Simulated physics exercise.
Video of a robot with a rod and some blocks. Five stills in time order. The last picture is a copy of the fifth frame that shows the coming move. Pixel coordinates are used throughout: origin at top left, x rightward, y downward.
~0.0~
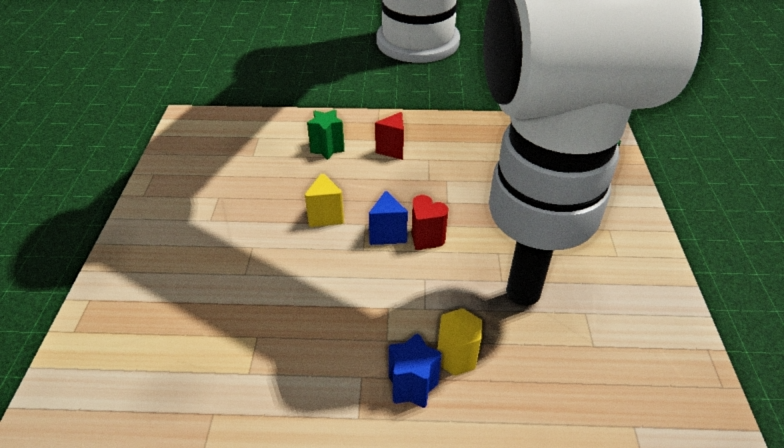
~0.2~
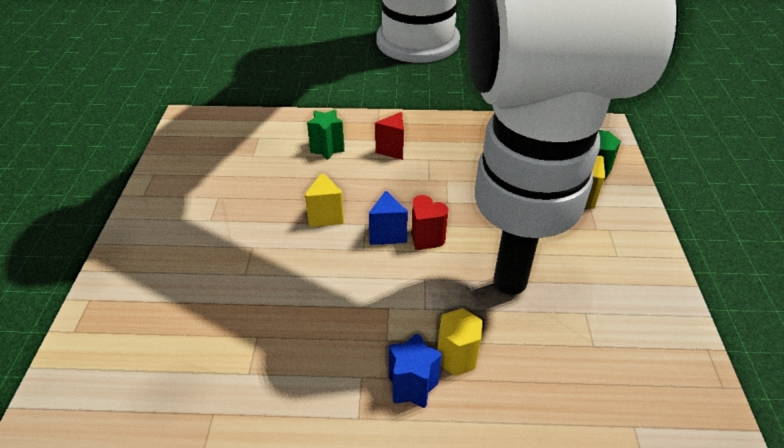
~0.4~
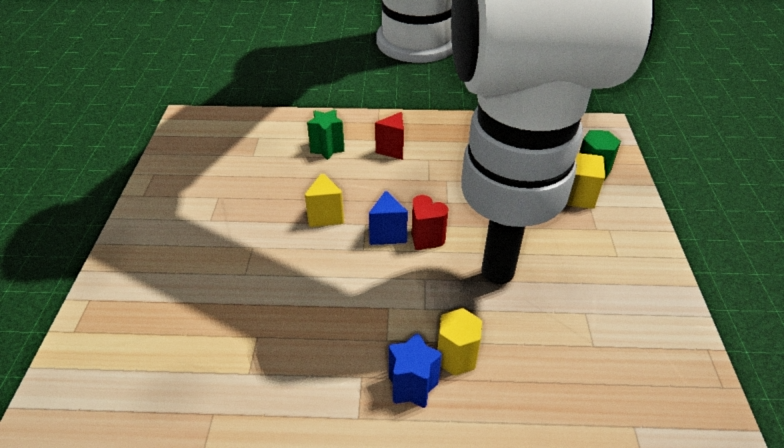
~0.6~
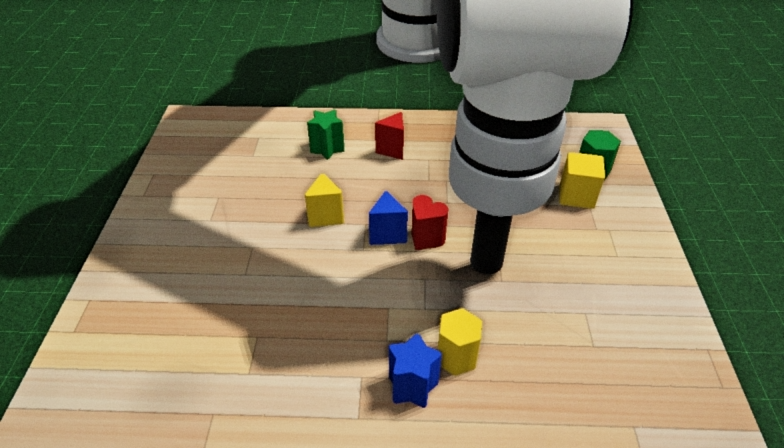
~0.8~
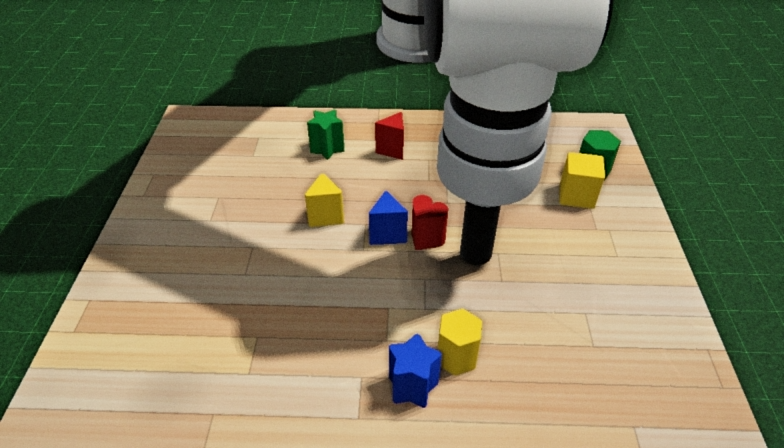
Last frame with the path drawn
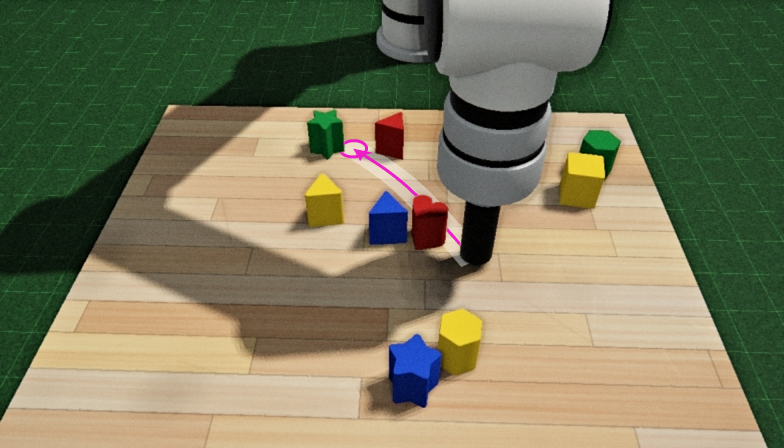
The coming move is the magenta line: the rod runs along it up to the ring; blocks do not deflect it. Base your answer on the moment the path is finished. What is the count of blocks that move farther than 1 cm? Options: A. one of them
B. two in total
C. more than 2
My pick is A.
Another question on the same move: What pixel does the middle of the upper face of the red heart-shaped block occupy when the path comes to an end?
The answer is (409, 195).
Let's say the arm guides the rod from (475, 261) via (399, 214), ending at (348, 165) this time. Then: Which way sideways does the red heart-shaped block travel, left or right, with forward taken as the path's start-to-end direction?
Gets pushed left.
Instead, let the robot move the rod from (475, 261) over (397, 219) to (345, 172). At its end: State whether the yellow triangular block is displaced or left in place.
It stays.
Drawn move, from (475, 261) through (416, 195) to (353, 149).
The first path, step by step. One third of the way, rod at (435, 208); blue triangular block at (382, 206); red heart-shaped block at (409, 195), turned 80° anticlockwise.
Two thirds of the way, rod at (396, 170); blue triangular block at (382, 206); red heart-shaped block at (409, 195), turned 85° anticlockwise.
At the end, rod at (353, 142); green star block at (320, 117); blue triangular block at (382, 206); red triangular block still; red heart-shaped block at (409, 195), turned 85° anticlockwise.
